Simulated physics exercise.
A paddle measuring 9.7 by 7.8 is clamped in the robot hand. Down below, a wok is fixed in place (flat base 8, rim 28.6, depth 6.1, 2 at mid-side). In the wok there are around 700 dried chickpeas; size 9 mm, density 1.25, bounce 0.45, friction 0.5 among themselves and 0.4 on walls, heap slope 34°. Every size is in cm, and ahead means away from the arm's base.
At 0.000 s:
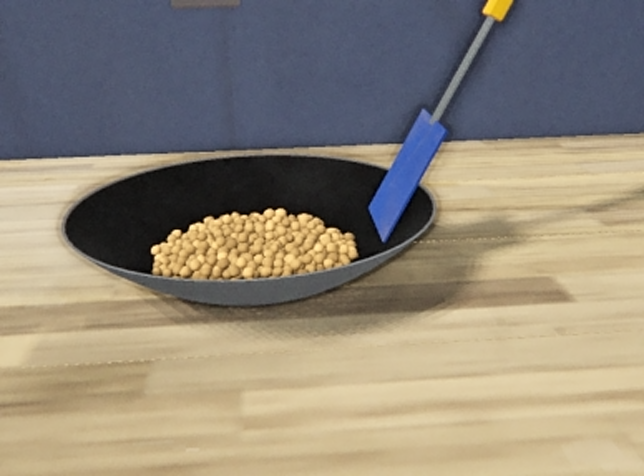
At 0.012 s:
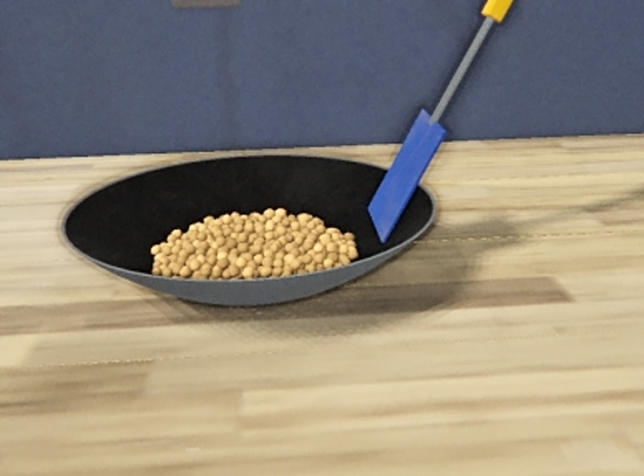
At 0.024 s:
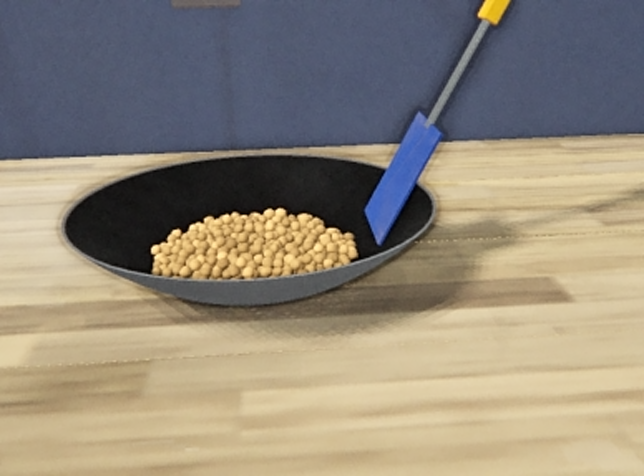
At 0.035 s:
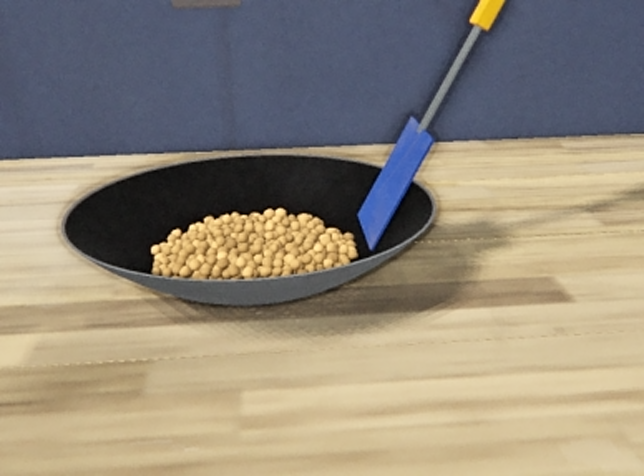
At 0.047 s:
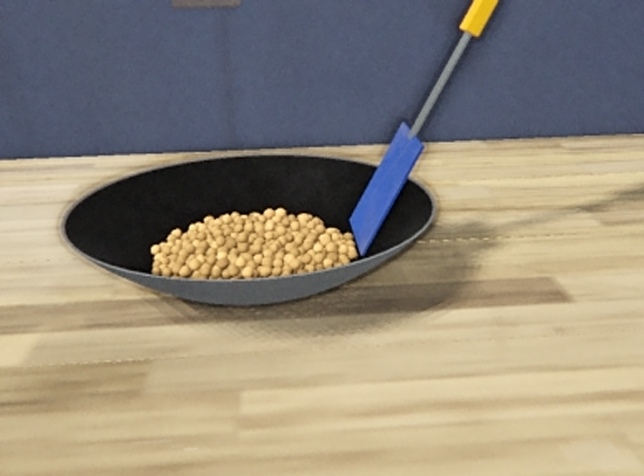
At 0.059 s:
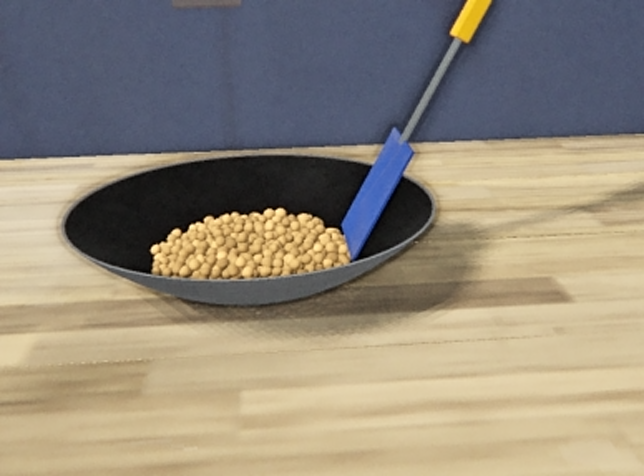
On a light wood surface, a blue paddle sliding slightly left inside a black wok towards a still heap of dried chickpeas.
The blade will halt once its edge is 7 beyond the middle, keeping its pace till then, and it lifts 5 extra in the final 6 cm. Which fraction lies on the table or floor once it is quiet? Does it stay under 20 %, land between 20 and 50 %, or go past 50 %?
It stays under 20 %.
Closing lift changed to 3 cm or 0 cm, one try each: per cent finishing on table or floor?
Try one gives about 0 in a hundred, try two about 5 in a hundred.
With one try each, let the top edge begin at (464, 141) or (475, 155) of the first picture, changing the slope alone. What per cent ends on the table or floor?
Some 5 per cent, then some 5 per cent.
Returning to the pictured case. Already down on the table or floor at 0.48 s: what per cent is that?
Share at that moment: Roughly 5 %.
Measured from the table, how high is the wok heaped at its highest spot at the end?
Near 6.0 centimetres high.
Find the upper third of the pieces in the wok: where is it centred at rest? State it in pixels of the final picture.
Close to pixel (149, 234).
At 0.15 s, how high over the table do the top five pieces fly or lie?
I'd say close to 5 cm on average.
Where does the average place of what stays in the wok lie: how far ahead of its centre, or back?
Ahead, by around 4.5 cm.
After 0.15 s, sloping 62°, highest piece 6 above the table; 704 in the wok.
After 0.23 s, sloping 62°, highest piece 6 above the table; 704 in the wok.
After 0.48 s, sloping 62°, highest piece 7 above the table; 674 in the wok, 24 on the table or floor, 6 on the blade or in flight.
After 1.53 s, sloping 62°, highest piece 6 above the table; 674 in the wok, 30 on the table or floor.
At rest, 674 in the wok, 30 on the table or floor. That is 4 % on the table or floor.
